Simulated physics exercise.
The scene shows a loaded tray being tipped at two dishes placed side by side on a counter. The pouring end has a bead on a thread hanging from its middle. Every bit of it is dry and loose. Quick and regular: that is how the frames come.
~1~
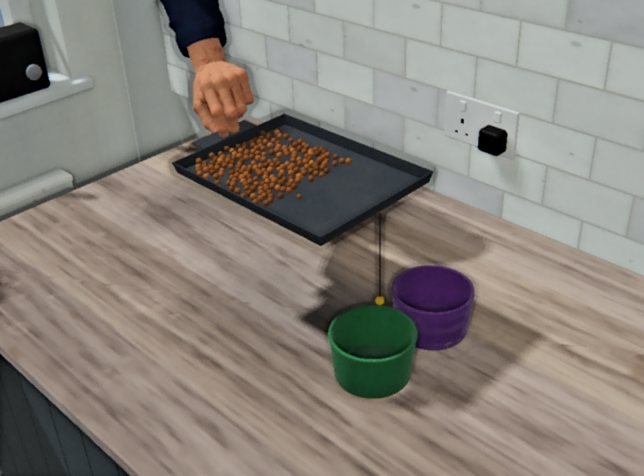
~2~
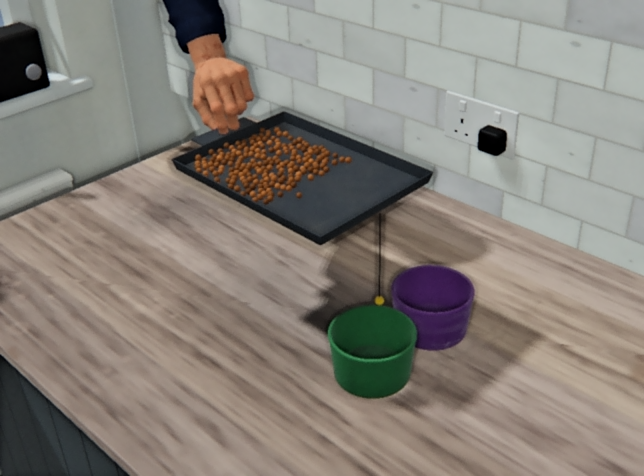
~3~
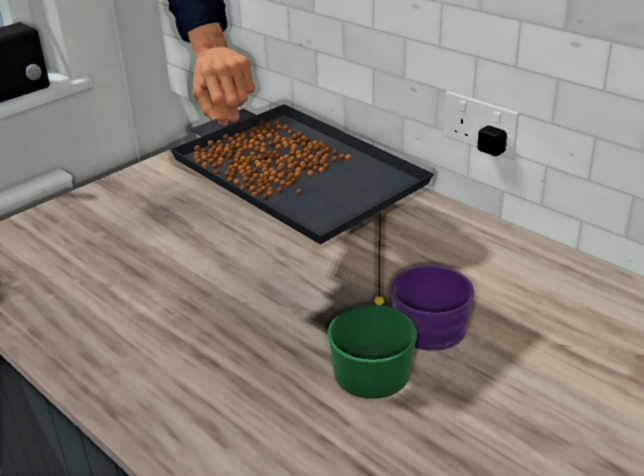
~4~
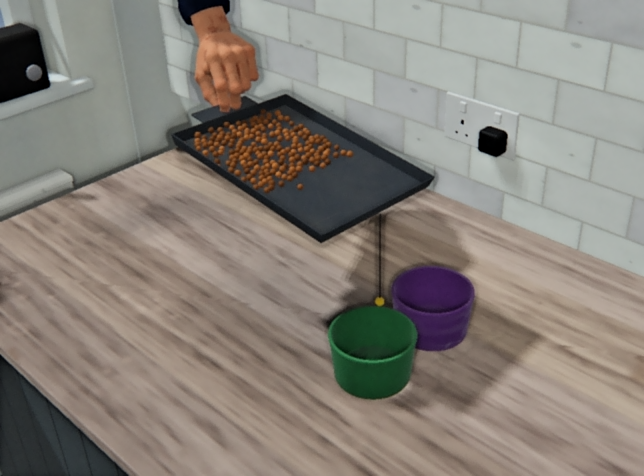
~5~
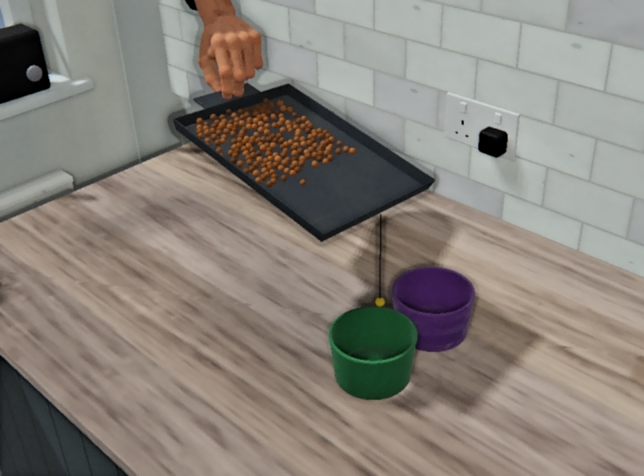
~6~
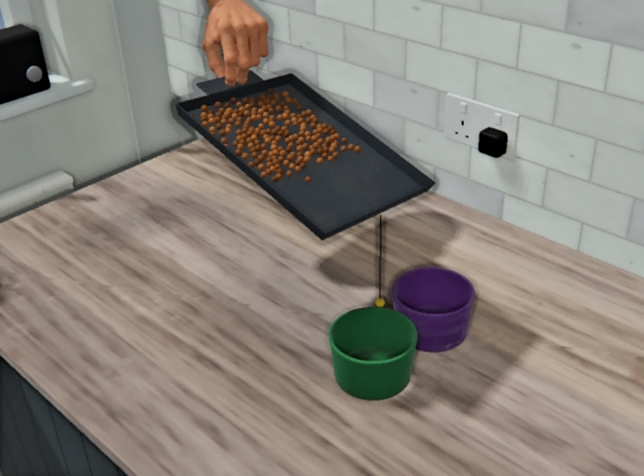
A hand in a dark sleeve lifts the far left end of a dark tray, seen from above at an angle over a wood-grain counter beside a pale tiled wall. Orange-brown balls lie on the tray, a yellowish bead hangs on a thread beneath its near edge, and a green dish stands in front of a purple one at right. The tray slants progressively more steeply, and the balls shift slightly, while the dishes and view stay still.
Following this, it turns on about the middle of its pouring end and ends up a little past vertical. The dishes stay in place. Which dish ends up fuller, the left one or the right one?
The right one.
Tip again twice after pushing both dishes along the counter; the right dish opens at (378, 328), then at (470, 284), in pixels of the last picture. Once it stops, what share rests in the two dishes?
First try: Around 0 percent; second try: Around 60 percent.
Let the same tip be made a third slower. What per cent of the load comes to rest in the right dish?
Share: Roughly 90%.
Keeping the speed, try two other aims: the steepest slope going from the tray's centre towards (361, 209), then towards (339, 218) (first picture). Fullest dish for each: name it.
Heading one: The dish placed left; heading two: The dish placed left.
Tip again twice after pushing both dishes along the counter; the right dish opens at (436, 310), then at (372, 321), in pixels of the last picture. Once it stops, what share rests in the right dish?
You'd get 50 in a hundred first and 0 in a hundred after that.
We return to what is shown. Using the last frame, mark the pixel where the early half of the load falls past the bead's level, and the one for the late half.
I'd place the first part at (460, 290) and the rest at (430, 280).
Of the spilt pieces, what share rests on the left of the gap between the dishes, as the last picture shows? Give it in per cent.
About 0 percent.
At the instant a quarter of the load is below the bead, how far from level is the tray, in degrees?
Reading: Some 65°.
Soon, tray tipped steeply; about half on the tray; a stray few in the left dish; a small part in the right dish; a small part outside both; about a third in the air.
A while on, tray tipped right over; a small part on the tray; a stray few in the left dish; about half in the right dish; about a quarter outside both; about a quarter in the air.
Towards the end, tray tipped past a quarter turn; a stray few in the left dish; most in the right dish; about a quarter outside both.
Finally, tray tipped past a quarter turn; a stray few in the left dish; most in the right dish; about a quarter outside both.
